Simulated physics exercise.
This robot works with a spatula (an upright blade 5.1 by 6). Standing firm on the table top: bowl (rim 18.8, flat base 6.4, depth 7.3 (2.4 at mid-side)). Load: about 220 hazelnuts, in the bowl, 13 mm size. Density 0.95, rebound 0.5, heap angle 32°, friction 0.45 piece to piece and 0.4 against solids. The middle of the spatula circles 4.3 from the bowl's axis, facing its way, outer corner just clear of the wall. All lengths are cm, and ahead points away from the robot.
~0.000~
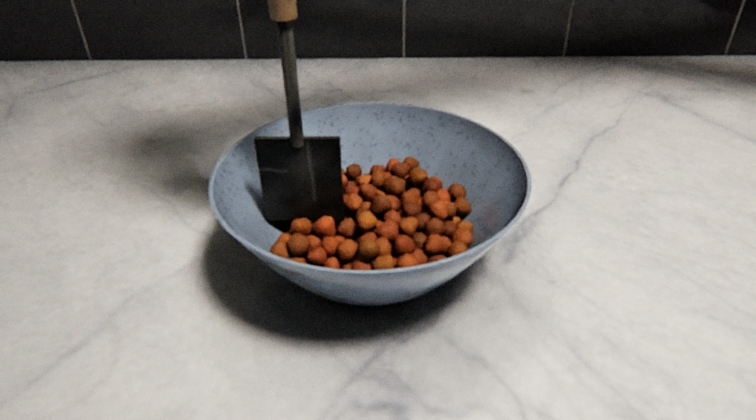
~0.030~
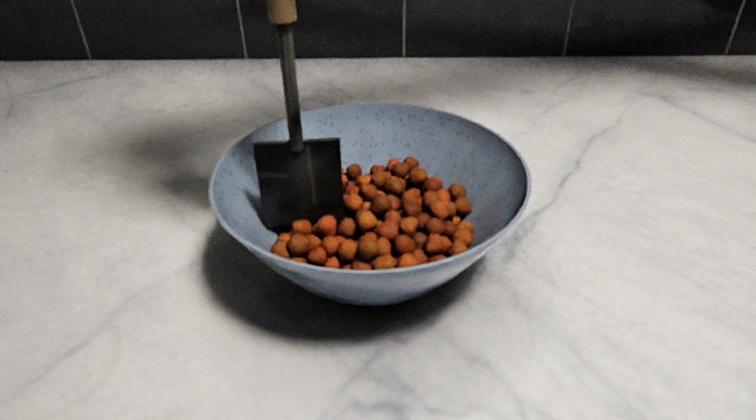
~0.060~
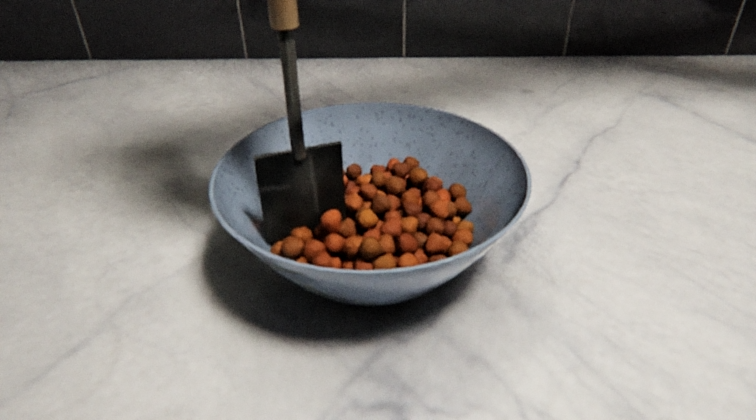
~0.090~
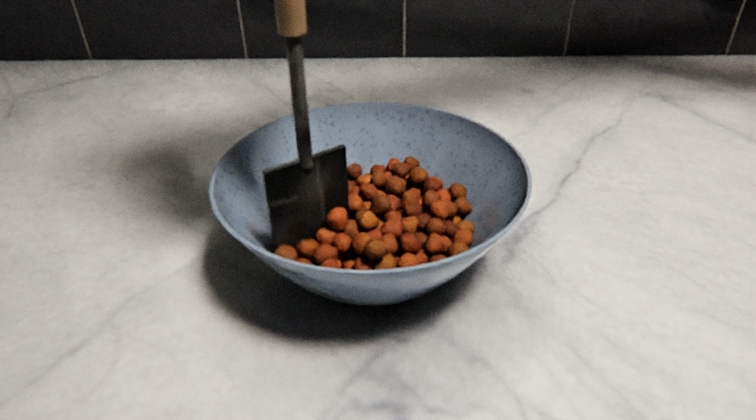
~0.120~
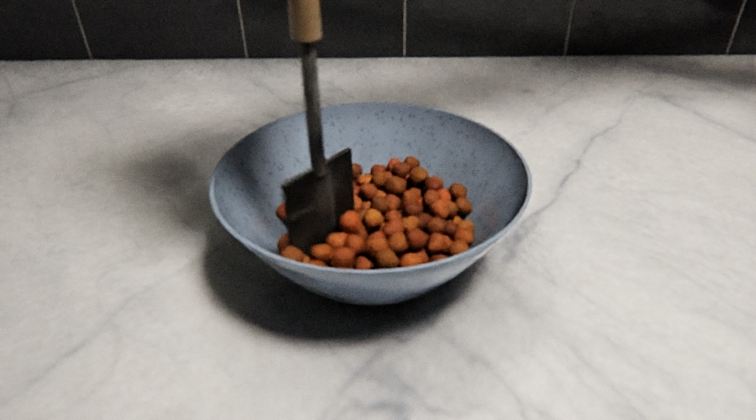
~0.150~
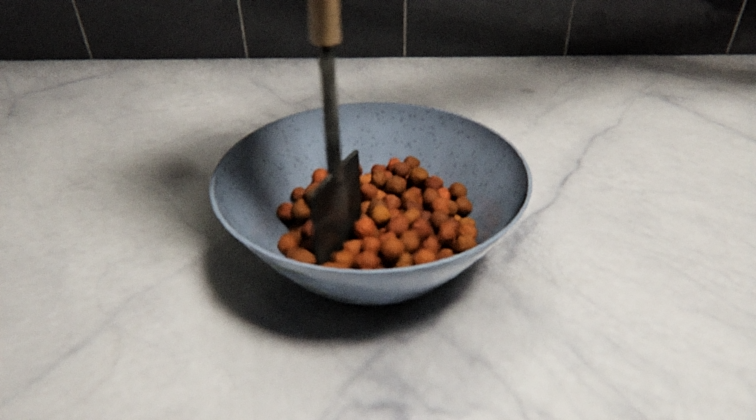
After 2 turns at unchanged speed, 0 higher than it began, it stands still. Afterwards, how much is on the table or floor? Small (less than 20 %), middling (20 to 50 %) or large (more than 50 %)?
A small share, less than 20 %, ends on the table or floor.
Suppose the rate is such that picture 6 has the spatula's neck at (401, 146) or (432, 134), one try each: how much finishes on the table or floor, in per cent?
Some 30 and 45 per cent.
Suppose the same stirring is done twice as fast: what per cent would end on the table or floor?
Then about 35 per cent.
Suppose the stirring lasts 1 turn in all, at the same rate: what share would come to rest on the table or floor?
In that case some 5 per cent.
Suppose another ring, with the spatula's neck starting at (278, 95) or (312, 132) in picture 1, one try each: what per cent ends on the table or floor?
Some 0 and 5 per cent.
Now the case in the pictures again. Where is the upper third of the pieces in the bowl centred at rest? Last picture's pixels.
Near (315, 242).
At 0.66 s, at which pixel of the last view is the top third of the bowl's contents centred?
At about (288, 186).
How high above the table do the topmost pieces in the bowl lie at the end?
Some 7.0 cm.
After 0.66 s, 323° round, highest piece 9 above the table; 210 in the bowl, 6 on the table or floor, 7 in flight or on the tool.
After 1.17 s, 221° round, highest piece 8 above the table; 199 in the bowl, 23 on the table or floor, 1 in flight or on the tool.
After 1.63 s, 0° round, highest piece 7 above the table; 195 in the bowl, 28 on the table or floor.
After 2.33 s, 0° round, highest piece 7 above the table; 195 in the bowl, 28 on the table or floor.
At rest, 195 in the bowl, 28 on the table or floor. That is 13 % on the table or floor.
